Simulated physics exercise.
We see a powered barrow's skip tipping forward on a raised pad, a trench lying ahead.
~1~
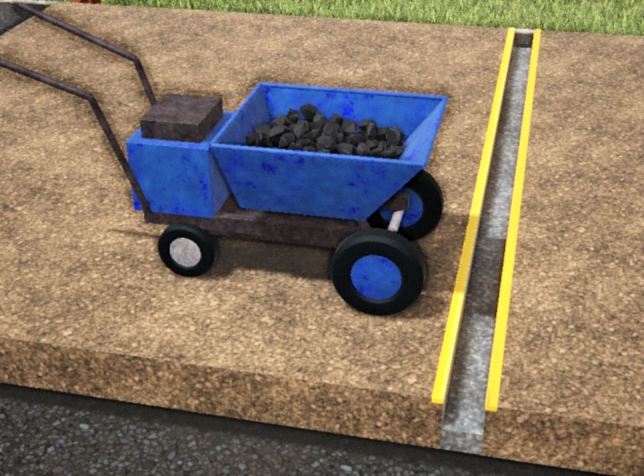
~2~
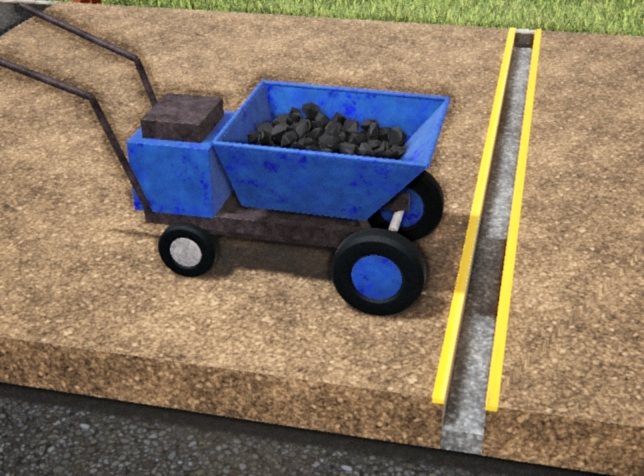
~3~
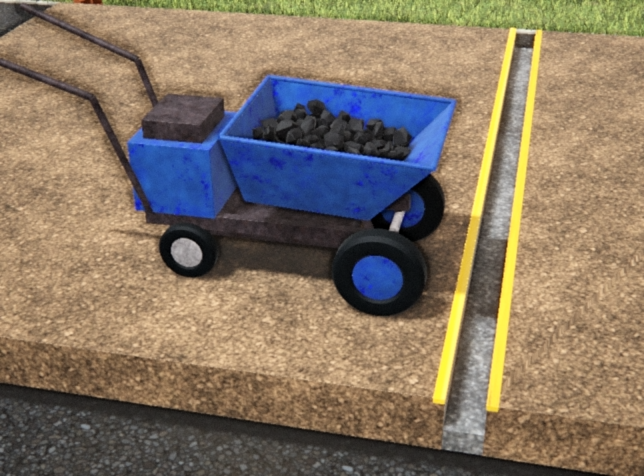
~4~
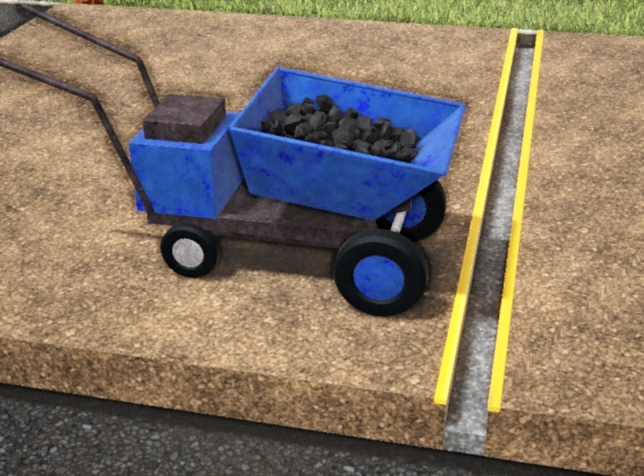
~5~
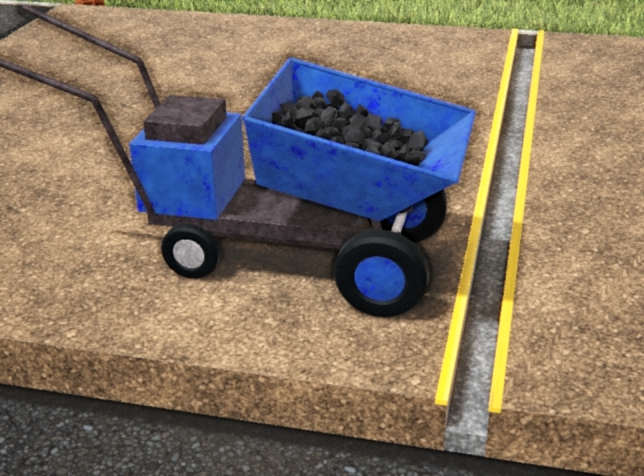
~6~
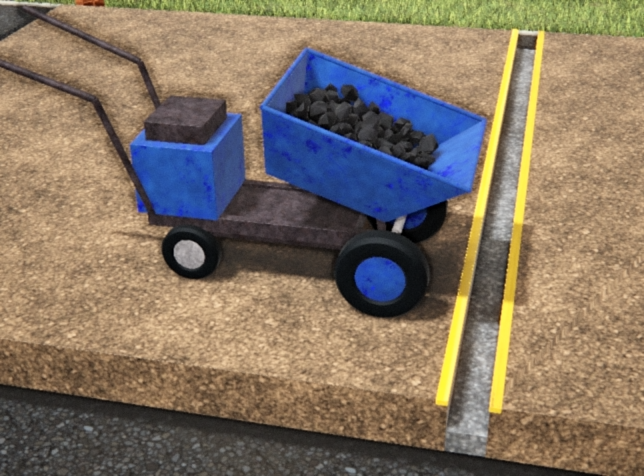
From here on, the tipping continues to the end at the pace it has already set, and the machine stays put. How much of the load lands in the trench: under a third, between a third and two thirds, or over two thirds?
The trench gets below one third of the load.
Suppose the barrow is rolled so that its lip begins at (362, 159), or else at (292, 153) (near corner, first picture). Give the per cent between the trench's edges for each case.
Well, you'd get roughly 50 per cent from the first place and roughly 30 per cent from the second.
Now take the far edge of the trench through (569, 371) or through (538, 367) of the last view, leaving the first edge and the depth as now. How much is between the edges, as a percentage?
Lab note: Try one 80 per cent, try two 30 per cent.
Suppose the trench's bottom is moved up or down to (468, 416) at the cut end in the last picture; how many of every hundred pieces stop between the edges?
I'd put it at about 0 in a hundred.
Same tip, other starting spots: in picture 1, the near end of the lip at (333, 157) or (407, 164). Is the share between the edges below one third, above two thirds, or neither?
First the middle third, then under a third.
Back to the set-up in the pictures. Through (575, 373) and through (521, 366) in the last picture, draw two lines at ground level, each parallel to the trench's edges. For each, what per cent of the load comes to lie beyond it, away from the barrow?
That's 40 per cent for the first and 70 per cent for the second.
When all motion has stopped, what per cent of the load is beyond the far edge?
It works out to roughly 75 percent.
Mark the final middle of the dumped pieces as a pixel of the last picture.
Once nothing moves, the middle sits near (574, 287).
Soon after the last picture, skip tipped steeply; all in the skip.
A little later, skip tipped right over; most in the skip; about a quarter beyond it; a stray few falling.
Later still, skip tipped right over; about a quarter in the skip; most beyond it.
At rest, skip tipped right over; about a quarter in the skip; none in or heaped over the trench; most beyond it.
